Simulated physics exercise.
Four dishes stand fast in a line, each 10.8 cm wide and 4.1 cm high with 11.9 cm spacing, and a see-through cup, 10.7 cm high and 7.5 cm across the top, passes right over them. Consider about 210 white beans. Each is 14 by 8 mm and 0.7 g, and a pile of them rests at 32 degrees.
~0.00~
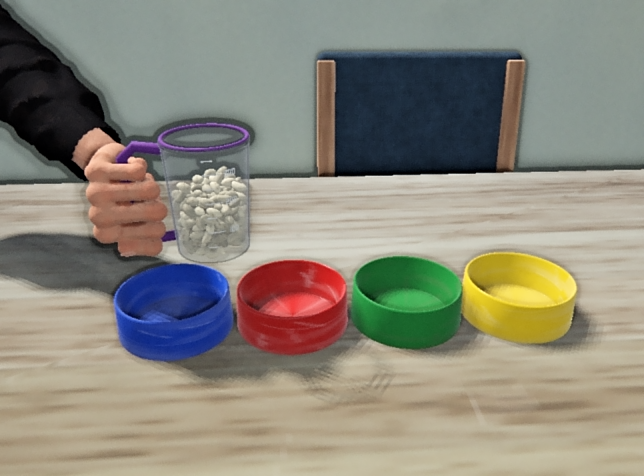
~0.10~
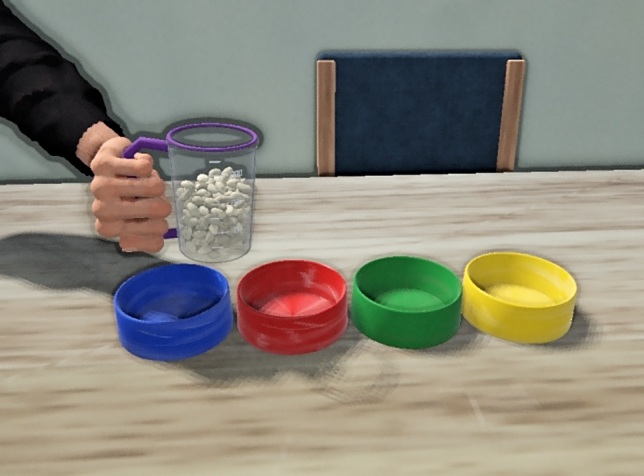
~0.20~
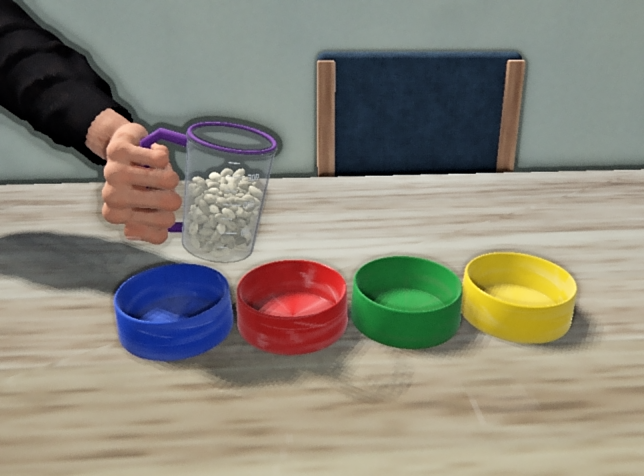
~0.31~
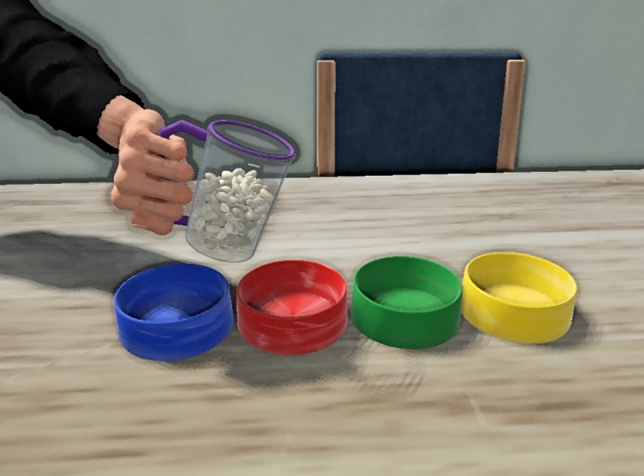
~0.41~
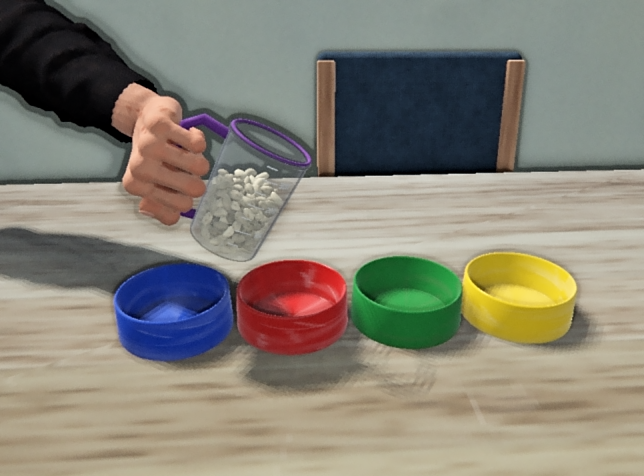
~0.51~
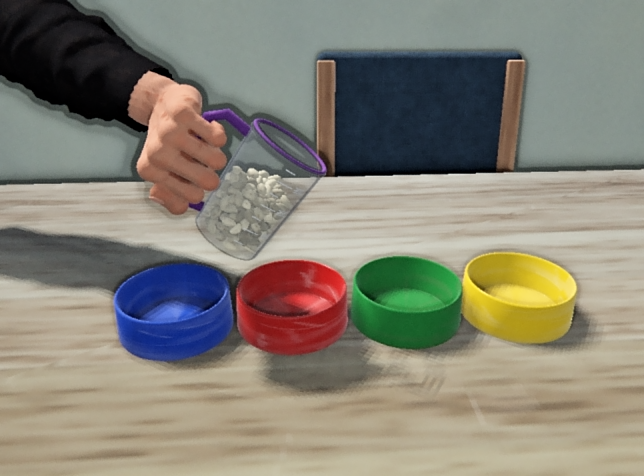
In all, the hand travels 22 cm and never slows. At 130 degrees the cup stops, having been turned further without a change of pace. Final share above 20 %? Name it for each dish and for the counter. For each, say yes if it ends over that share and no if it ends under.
One by one: Red: One in five or fewer, blue: One in five or fewer, green: More than one in five, yellow: One in five or fewer, counter: One in five or fewer.
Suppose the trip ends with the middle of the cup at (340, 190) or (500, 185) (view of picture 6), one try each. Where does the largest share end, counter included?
Top receivers, in order: Green and green.
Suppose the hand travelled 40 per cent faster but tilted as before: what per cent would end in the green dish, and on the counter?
Green: 0; counter: 0.
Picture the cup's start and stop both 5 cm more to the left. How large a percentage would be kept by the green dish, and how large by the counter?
The green dish would get 100 and the counter 0.
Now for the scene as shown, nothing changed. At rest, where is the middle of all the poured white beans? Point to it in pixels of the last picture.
In the last view, approximately (424, 301).
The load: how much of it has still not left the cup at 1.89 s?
I'd put it at roughly 0 per cent.
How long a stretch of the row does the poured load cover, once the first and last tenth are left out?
6 cm.
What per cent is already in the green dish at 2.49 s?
90 %.
After 1.33 s, tilt 101 degrees; cup holds 100 %.
Then, at 1.89 s, tilt 130 degrees; cup holds 0 %, green 90 %.
After 2.49 s, tilt 130 degrees; cup holds 0 %, green 90 %.
At rest (2.8 s), red 0 %, blue 0 %, green 90 %, yellow 0 %, counter 10 %.
